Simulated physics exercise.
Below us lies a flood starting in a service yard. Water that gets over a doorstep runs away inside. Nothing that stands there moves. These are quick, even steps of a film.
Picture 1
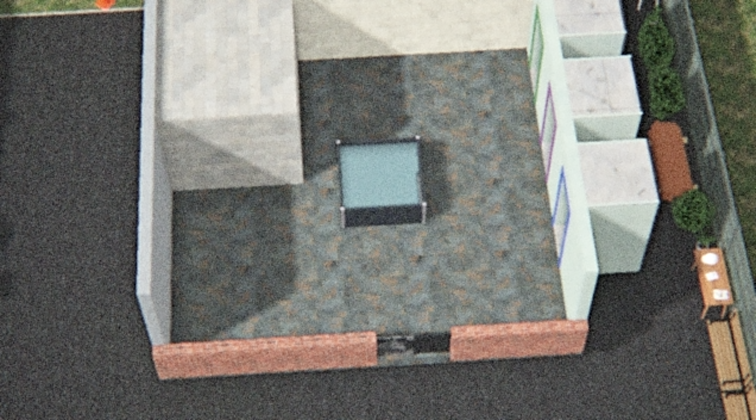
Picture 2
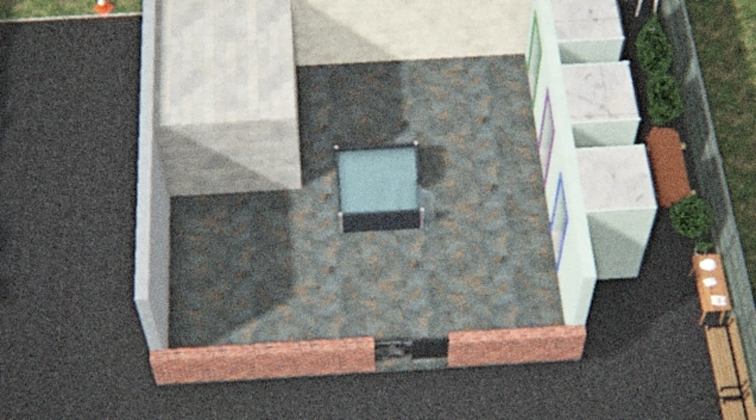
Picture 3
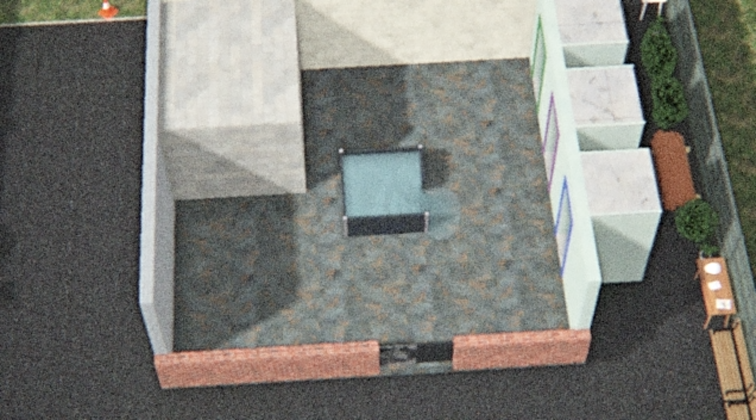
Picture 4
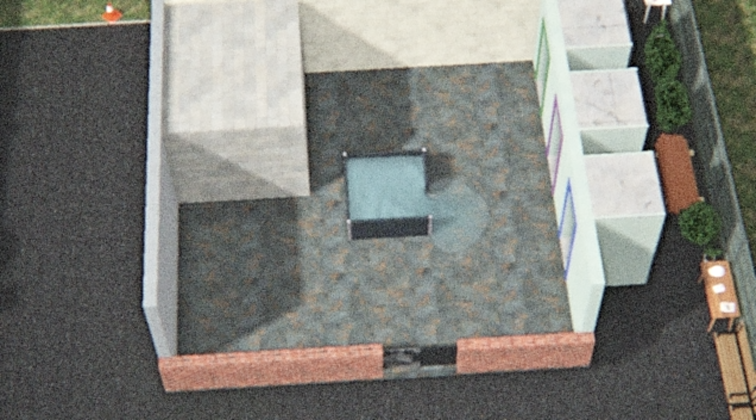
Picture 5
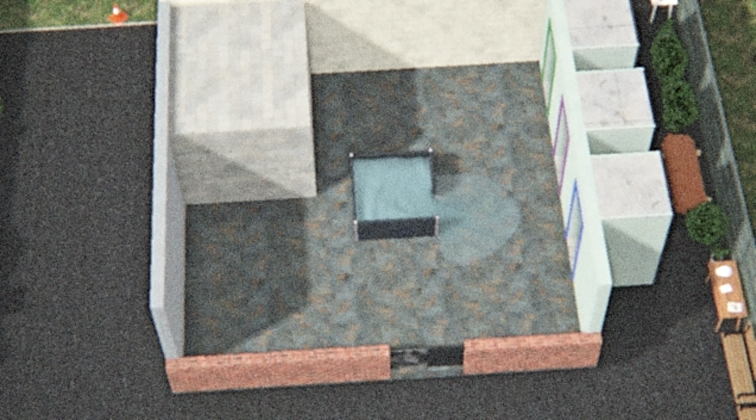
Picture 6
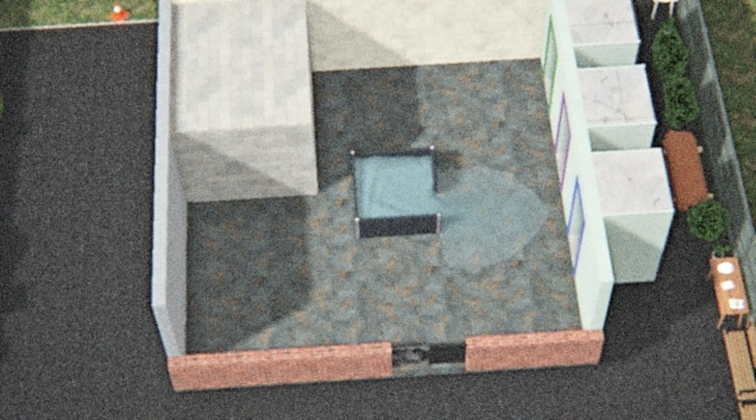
Service yard from above, water pouring from the right side of a square tank and spreading rightward across the dark paving.
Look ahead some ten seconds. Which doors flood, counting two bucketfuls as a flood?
In the end: The green door admits no more than that; the purple door lets in a lot; the blue door lets in a lot.
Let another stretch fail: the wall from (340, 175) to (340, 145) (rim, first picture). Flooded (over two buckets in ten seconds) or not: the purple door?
Then: Purple takes less.
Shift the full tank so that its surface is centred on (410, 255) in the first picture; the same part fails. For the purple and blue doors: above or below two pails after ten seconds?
In short: The purple one lets less in, the blue one floods.
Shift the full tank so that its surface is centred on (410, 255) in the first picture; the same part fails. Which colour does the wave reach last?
Last comes the door marked green.
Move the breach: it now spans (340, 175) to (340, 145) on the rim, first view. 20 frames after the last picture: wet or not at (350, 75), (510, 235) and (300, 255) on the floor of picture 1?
As listed: Wet, not flooded, wet.
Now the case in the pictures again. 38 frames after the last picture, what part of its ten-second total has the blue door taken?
I make it 100 per cent.
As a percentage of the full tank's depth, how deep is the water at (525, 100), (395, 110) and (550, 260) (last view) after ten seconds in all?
In that order: 6, 4 and 8 per cent.
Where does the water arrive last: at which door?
I say the green-painted one.
A moment on, water covers 20 % of the floor; the green door not reached, the purple door under two buckets in, the blue door under two buckets in.
Next, water covers 25 % of the floor; the green door wet at the sill, nothing in, the purple door over two buckets in, the blue door over two buckets in.
Then, water covers 30 % of the floor; the green door wet at the sill, nothing in, the purple door over two buckets in, the blue door over two buckets in.
Later, water covers 50 % of the floor; the green door wet at the sill, nothing in, the purple door over two buckets in, the blue door over two buckets in.
In the end, water covers 85 % of the floor; the green door under two buckets in, the purple door over two buckets in, the blue door over two buckets in.
